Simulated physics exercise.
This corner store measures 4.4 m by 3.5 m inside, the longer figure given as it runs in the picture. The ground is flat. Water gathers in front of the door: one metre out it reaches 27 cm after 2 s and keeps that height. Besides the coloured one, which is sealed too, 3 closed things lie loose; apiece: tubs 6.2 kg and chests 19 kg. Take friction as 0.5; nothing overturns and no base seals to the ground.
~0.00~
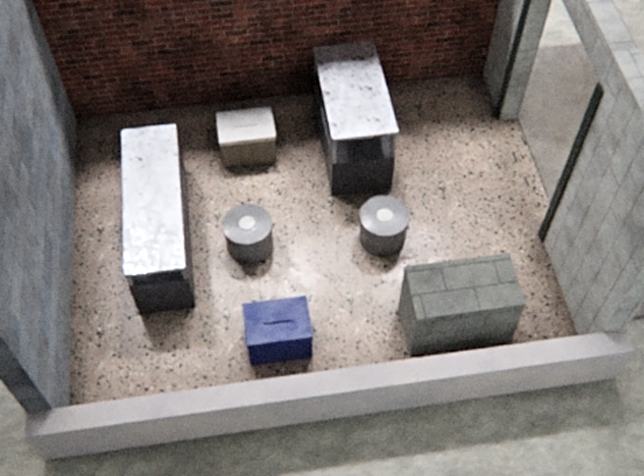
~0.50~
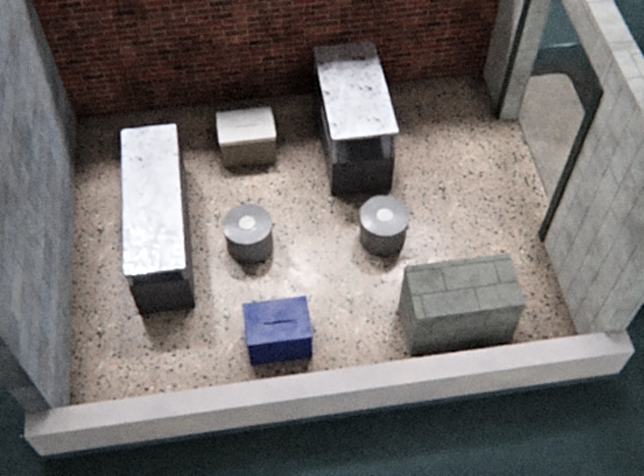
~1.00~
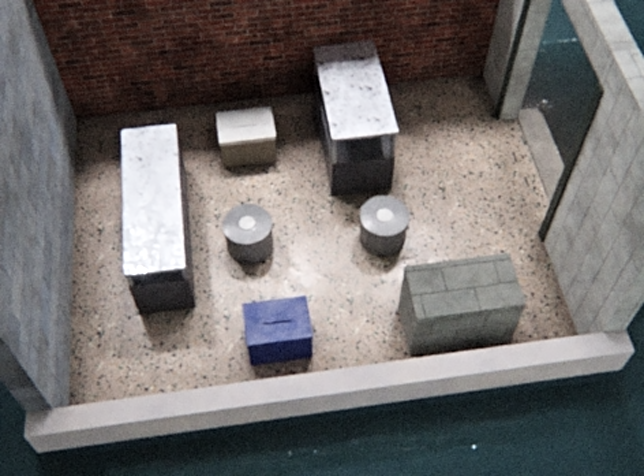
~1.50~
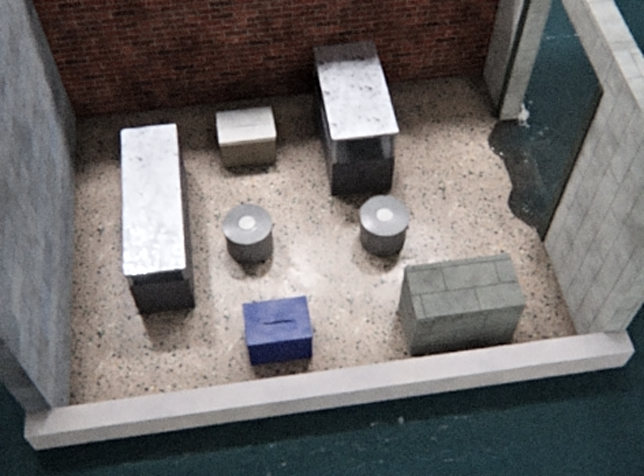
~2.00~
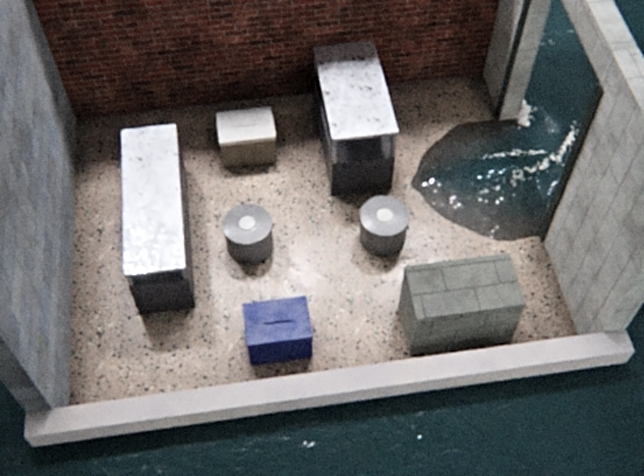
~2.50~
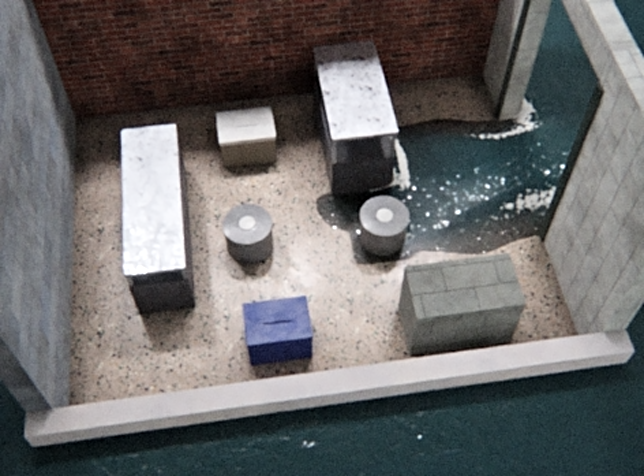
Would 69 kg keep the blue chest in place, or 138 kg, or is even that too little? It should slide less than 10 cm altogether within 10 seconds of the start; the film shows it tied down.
Verdict: The smaller load will do.
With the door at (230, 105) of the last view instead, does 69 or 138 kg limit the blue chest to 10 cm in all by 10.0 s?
Then the smaller load will do.
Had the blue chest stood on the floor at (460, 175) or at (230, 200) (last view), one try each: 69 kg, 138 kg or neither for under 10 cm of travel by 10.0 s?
In turn: Either load holds; either load holds.
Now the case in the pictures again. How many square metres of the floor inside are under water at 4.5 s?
About 10.5 m2.
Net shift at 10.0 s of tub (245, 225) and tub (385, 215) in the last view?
In that order: 50 cm, 250 cm.
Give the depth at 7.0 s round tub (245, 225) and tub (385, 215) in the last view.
About 6 and 12 cm.
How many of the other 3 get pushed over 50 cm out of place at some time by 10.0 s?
3 of them.
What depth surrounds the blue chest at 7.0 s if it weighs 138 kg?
Roughly 11 cm.
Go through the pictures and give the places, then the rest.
The first picture shows the blue chest at (277, 320), on the bottom; 0.0 m2 under water; 0 of 4 have shifted.
The second picture shows the blue chest at (277, 320) rests on the ground; 0.0 m2 under water; 0 of 4 have shifted.
The third picture shows the blue chest at (277, 320) rests on the ground; 0.0 m2 under water; 0 of 4 have shifted.
The fourth picture shows the blue chest at (277, 320), on the bottom; 0.1 m2 under water; 0 of 4 have shifted.
The fifth picture shows the blue chest at (277, 320) rests on the ground; 1.1 m2 under water; 0 of 4 have shifted.
The sixth picture shows the blue chest at (277, 320), on the bottom; 2.2 m2 under water; 0 of 4 have shifted.
After 3.5 s the blue chest would be 0 cm from its start with 69 kg and 0 cm from its start with 138 kg; 2 cm of water round it then.
After 4.5 s the blue chest would be 0 cm from its start with 69 kg and 0 cm from its start with 138 kg; 7 cm of water round it then.
After 7.0 s the blue chest would be 0 cm from its start with 69 kg and 0 cm from its start with 138 kg; 11 cm of water round it then.
After 10.0 s the blue chest would be 0 cm from its start with 69 kg and 0 cm from its start with 138 kg; 19 cm of water round it then.
